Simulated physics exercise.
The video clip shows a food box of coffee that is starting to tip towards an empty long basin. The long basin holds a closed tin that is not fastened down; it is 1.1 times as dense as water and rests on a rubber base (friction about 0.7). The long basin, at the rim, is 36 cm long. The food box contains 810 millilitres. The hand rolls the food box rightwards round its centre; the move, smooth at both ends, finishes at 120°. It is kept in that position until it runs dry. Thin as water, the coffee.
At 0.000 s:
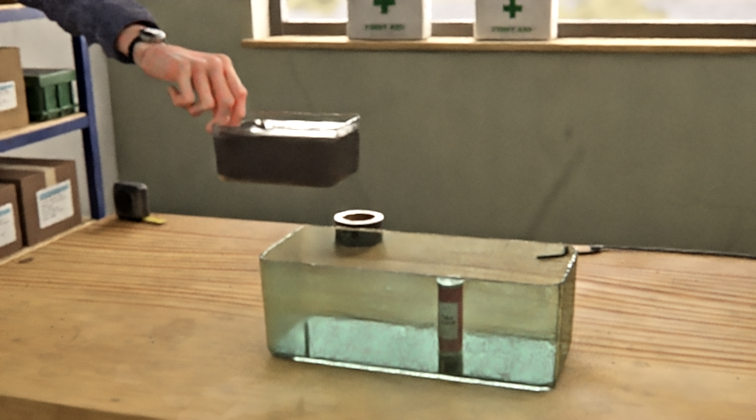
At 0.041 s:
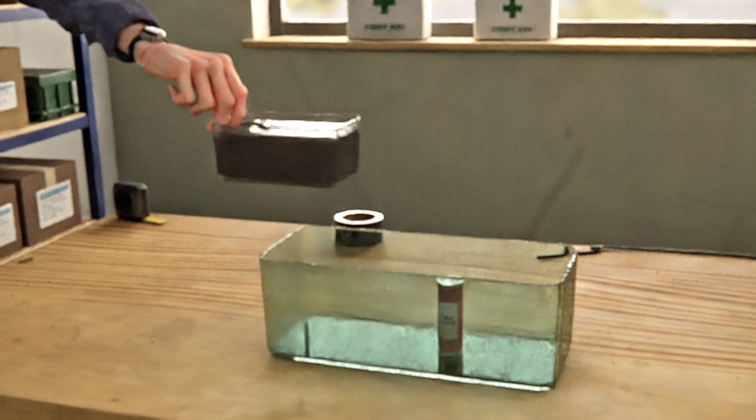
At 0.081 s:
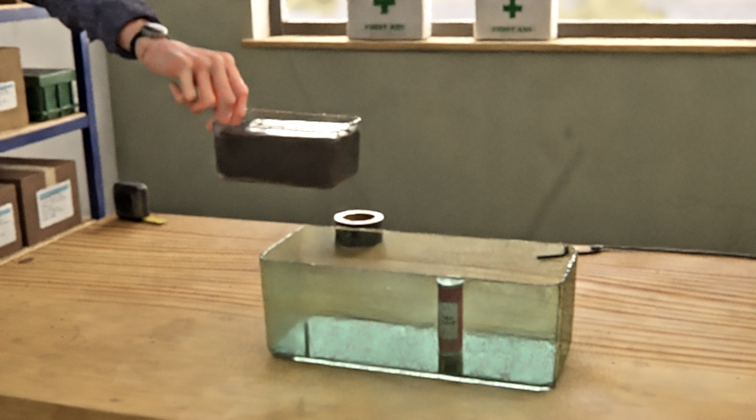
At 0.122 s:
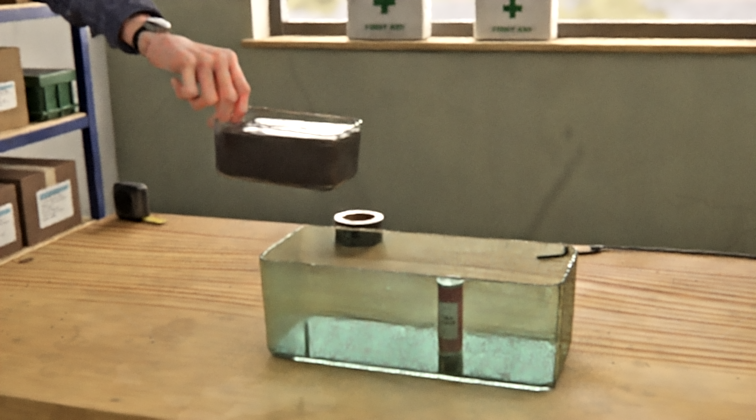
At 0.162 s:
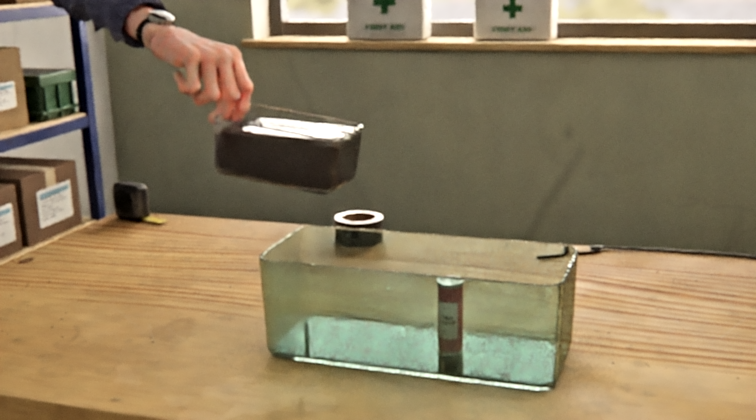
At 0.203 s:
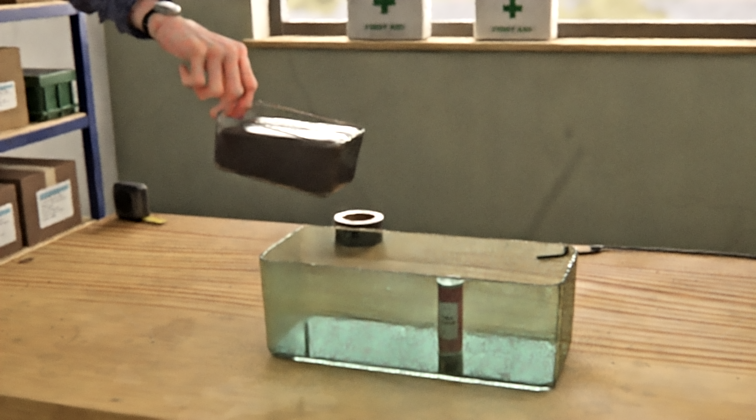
A hand held a food box of dark coffee above a long, clear basin with a closed tin standing inside, keeping it level at first, then gradually tilted the box slightly to the right.
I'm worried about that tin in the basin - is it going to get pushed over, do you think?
No, it should stay put on its base.
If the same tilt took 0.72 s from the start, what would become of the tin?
In that case the tin stays vertical.
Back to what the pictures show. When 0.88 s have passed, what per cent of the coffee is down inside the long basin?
92 %, more or less.
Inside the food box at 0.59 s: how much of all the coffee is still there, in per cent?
Close to 30 in a hundred.
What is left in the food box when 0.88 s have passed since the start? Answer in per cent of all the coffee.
Close to 3 percent of the total.
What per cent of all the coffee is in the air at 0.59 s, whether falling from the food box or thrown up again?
I'd say close to 40 per cent.
Then, 0.59 s in, the tilt is 77° and 30 per cent is still to pour; the tin stands where it began.
Then, 0.88 s in, the tilt is 116° and 3 per cent is still to pour; the tin stands where it began.
Then, 1.18 s in, the tilt is 120° and 0 per cent is still to pour; the tin stands where it began.
Then, 1.50 s in, the tilt is 120° and 0 per cent is still to pour; the tin stands where it began.
Finally, the tin stands where it began.
